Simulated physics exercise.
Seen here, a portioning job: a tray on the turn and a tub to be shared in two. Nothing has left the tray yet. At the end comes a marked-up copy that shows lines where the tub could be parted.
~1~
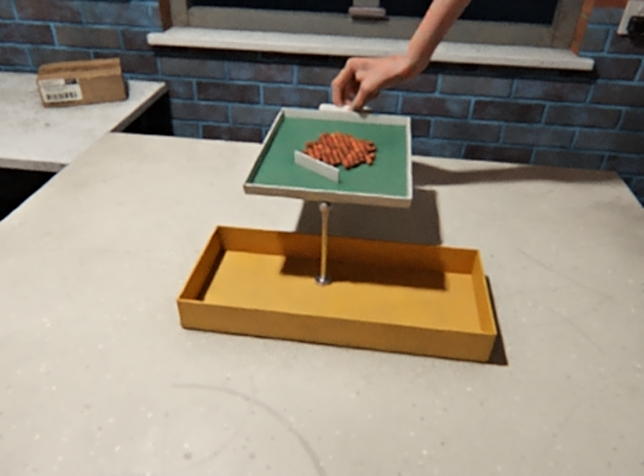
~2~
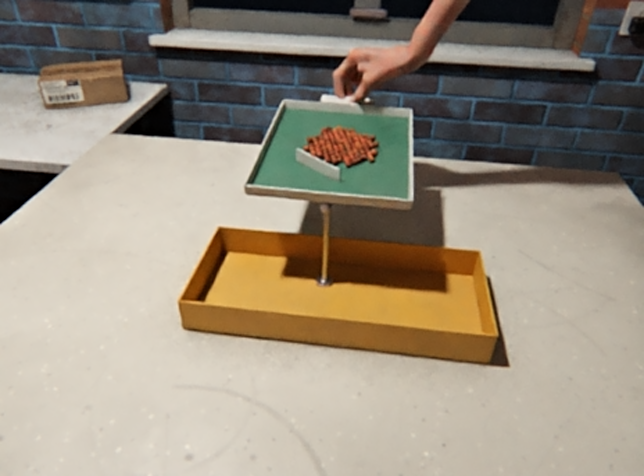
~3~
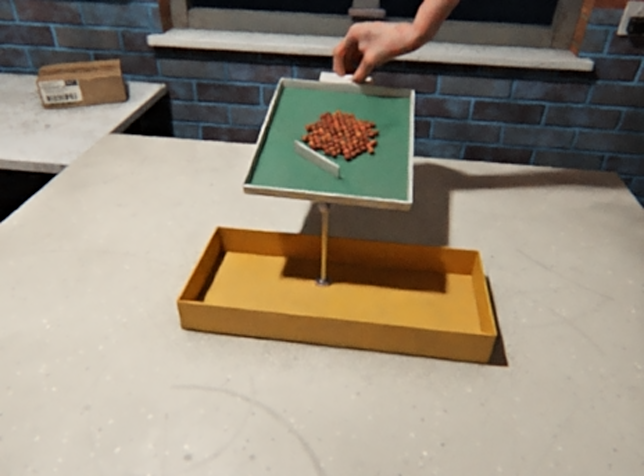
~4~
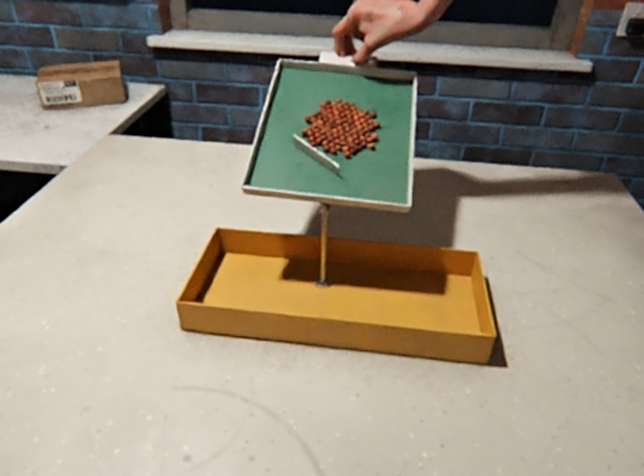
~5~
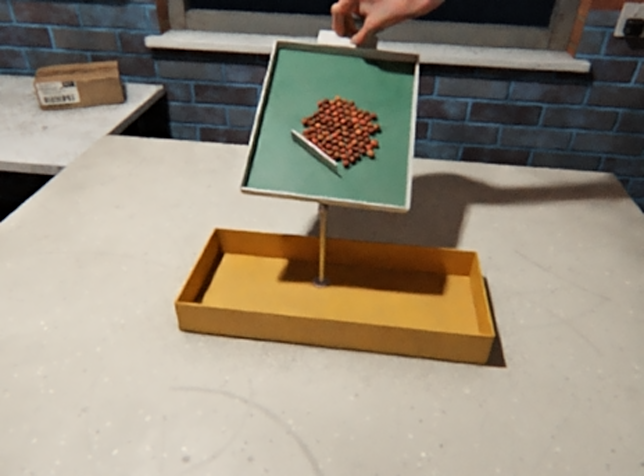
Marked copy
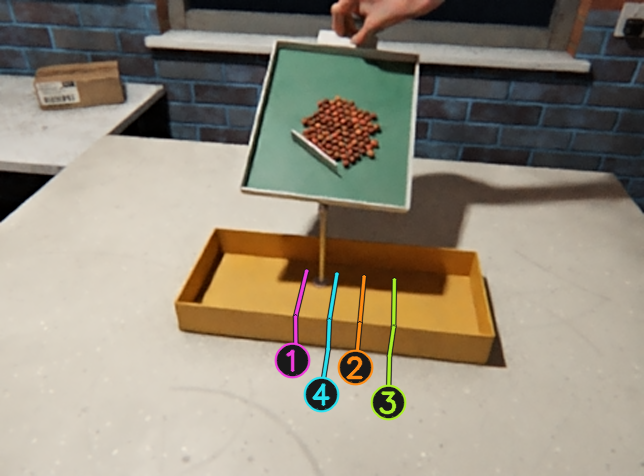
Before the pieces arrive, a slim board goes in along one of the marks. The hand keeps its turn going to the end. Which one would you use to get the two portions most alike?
2 beats the others.
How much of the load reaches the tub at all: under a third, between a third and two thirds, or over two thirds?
About that: Over two thirds.
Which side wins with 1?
The right side.
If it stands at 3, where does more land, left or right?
More lands on the left.
On the marked copy, line 1 crosses the front rim at (295, 315); line 2 crosses the front rim at (359, 322); line 3 crosses the front rim at (393, 326); line 4 crosses the front rim at (329, 319).
With 1, of what is caught, none on the left of the divider, all on the right.
With 2, of what is caught, about half on the left of the divider, about half on the right.
With 3, of what is caught, nearly all on the left of the divider, a small part on the right.
With 4, of what is caught, a small part on the left of the divider, most on the right.
